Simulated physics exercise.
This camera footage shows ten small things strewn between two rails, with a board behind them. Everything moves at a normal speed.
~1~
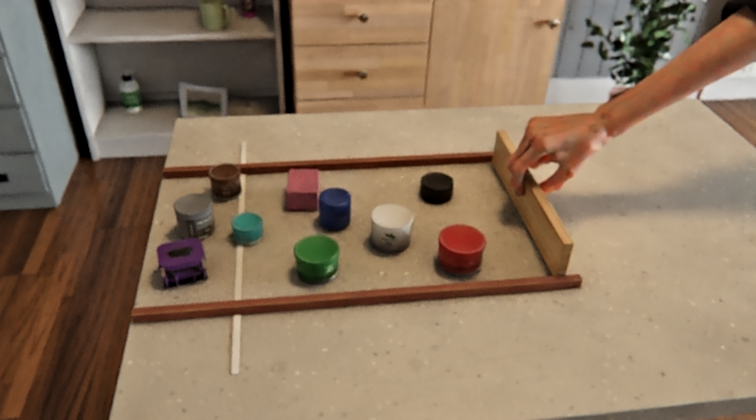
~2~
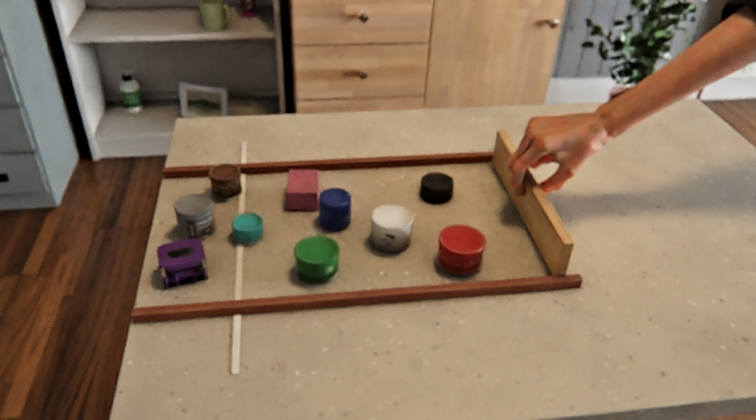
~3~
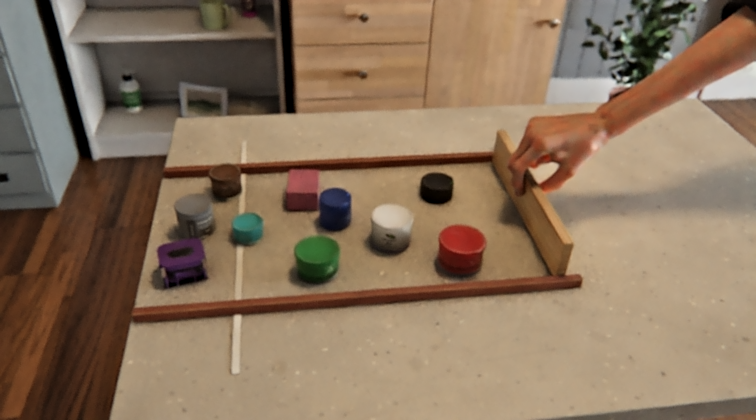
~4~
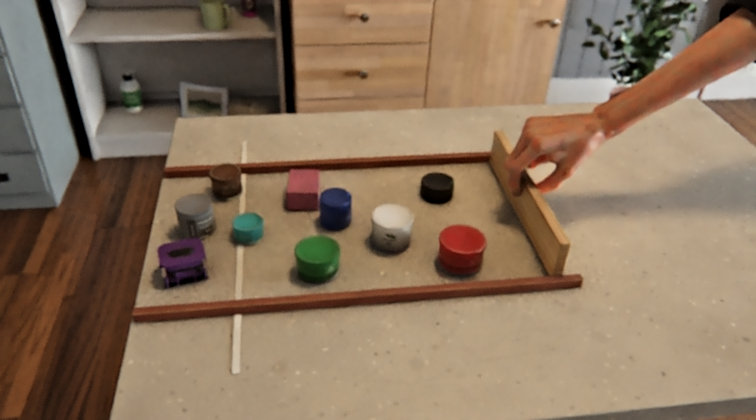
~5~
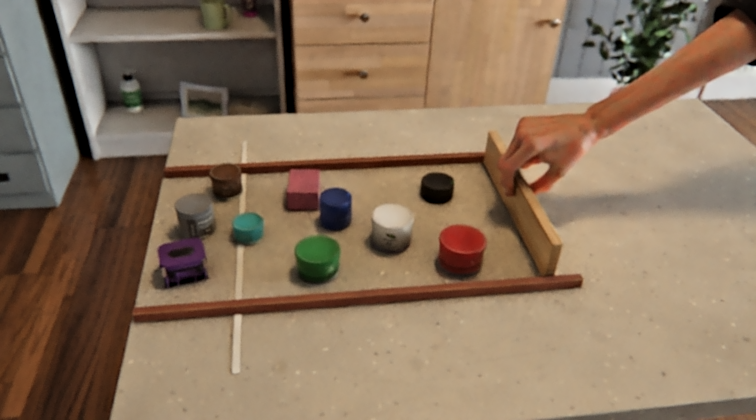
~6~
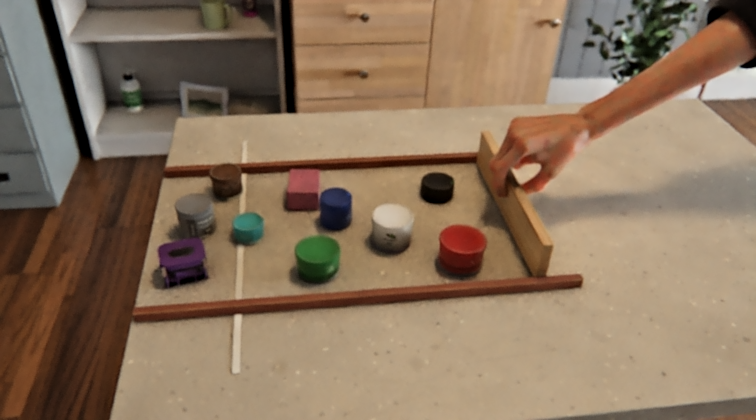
On a speckled countertop, a hand slides a wooden board slightly left toward scattered small containers.
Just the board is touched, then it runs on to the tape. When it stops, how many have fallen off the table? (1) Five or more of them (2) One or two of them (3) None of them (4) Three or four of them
Answer: 2.
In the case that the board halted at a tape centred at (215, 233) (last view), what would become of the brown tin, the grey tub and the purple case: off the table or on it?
In order, the brown tin goes off the edge, then the grey tub goes off the edge, then the purple case goes off the edge.
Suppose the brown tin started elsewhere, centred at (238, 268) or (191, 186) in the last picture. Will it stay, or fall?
Results in order - still up; still up.
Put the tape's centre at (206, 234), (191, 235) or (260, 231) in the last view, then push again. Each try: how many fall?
4, 5, 0.
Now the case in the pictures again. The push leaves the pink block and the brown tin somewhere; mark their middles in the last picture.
Listed in order, first is (198, 187) and the other is (176, 176).
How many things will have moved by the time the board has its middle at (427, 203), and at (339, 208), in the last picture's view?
It comes to 2 for the first spot, 6 for the other.
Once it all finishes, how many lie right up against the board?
The number is 4.
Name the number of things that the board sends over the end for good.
The answer is exactly 1.
Soon after, none off yet; purple case at rest near (183, 262); grey tub at rest near (196, 217); brown tin at rest near (227, 181).
By the end, the number that fall off is one or two; fallen, purple case.
